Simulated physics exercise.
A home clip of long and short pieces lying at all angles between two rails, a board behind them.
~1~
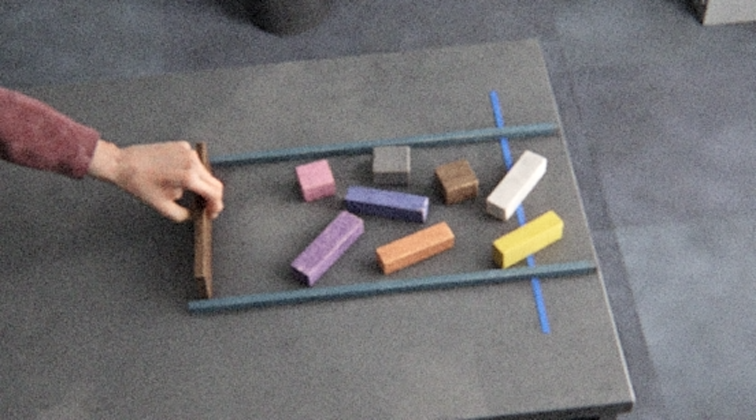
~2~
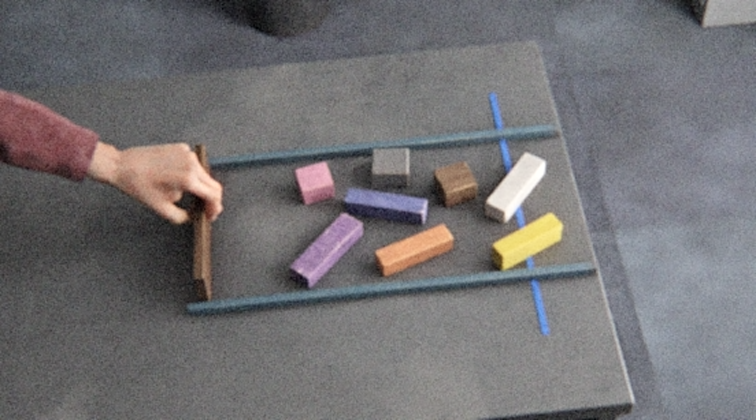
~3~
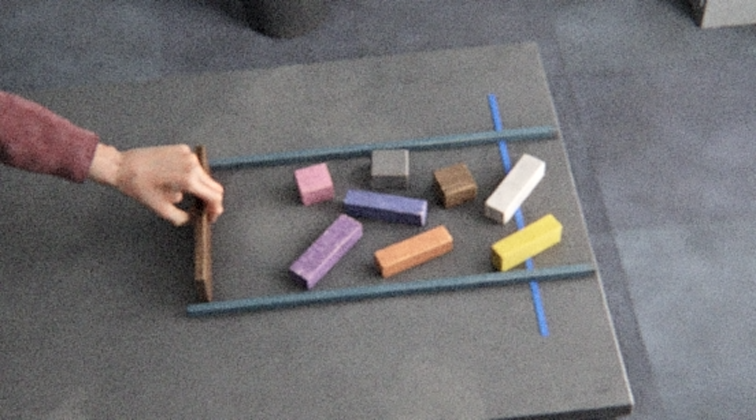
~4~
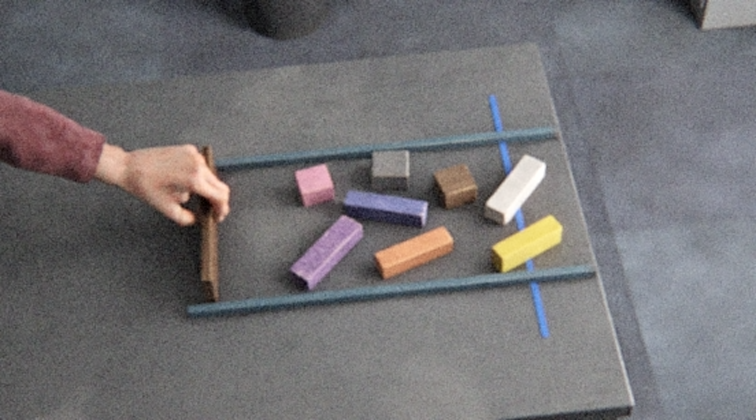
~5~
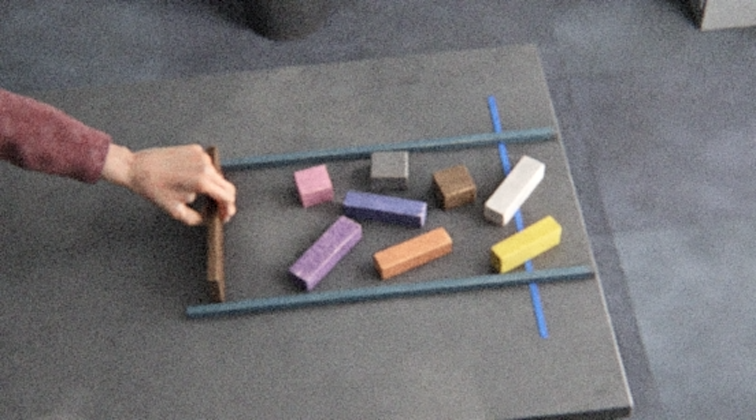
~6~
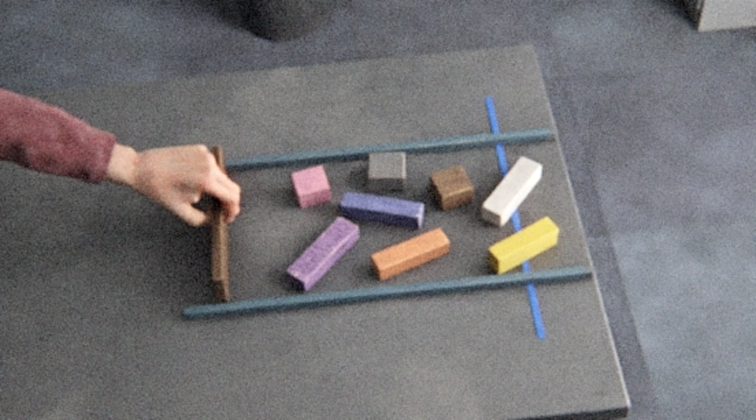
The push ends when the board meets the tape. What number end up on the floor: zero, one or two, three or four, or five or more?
The number that fall off is one or two.
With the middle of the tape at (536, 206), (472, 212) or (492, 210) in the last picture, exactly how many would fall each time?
It would be 5, 0 and 0.
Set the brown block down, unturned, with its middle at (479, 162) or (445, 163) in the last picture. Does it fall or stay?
Place by place, it is lost; goes over.
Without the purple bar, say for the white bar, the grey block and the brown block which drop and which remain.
The white bar tumbles off; the grey block stays on; the brown block stays on.
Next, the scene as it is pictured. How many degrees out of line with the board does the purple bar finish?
About 0°.
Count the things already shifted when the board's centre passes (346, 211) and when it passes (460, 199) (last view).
By then 5, and 8.
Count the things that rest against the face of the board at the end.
That makes 3.
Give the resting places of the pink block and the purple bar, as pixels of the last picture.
About (520, 163), and the other about (532, 236).
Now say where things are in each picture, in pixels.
The first frame shows white bar (516, 186); yellow stick (528, 240); brown block (456, 182); board (203, 220); tape (517, 202).
The second frame shows yellow stick (527, 242); grey block (390, 168).
The third frame shows brown block (455, 185); purple bar (326, 251).
The fourth frame shows white bar (515, 190); pink block (315, 186).
The fifth frame shows yellow stick (526, 245); blue bar (385, 209).
The sixth frame shows white bar (512, 191); yellow stick (523, 246); brown block (451, 188); board (220, 223); tape (513, 208).
Soon after, none off yet; white bar at rest near (512, 191); yellow stick at rest near (523, 246); brown block at rest near (451, 188).
After that, none off yet; white bar moving near (514, 189); yellow stick at rest near (525, 248); brown block displaced about its own width near (472, 182).
In the end, the number that fall off is one or two; gone, yellow stick and white bar.
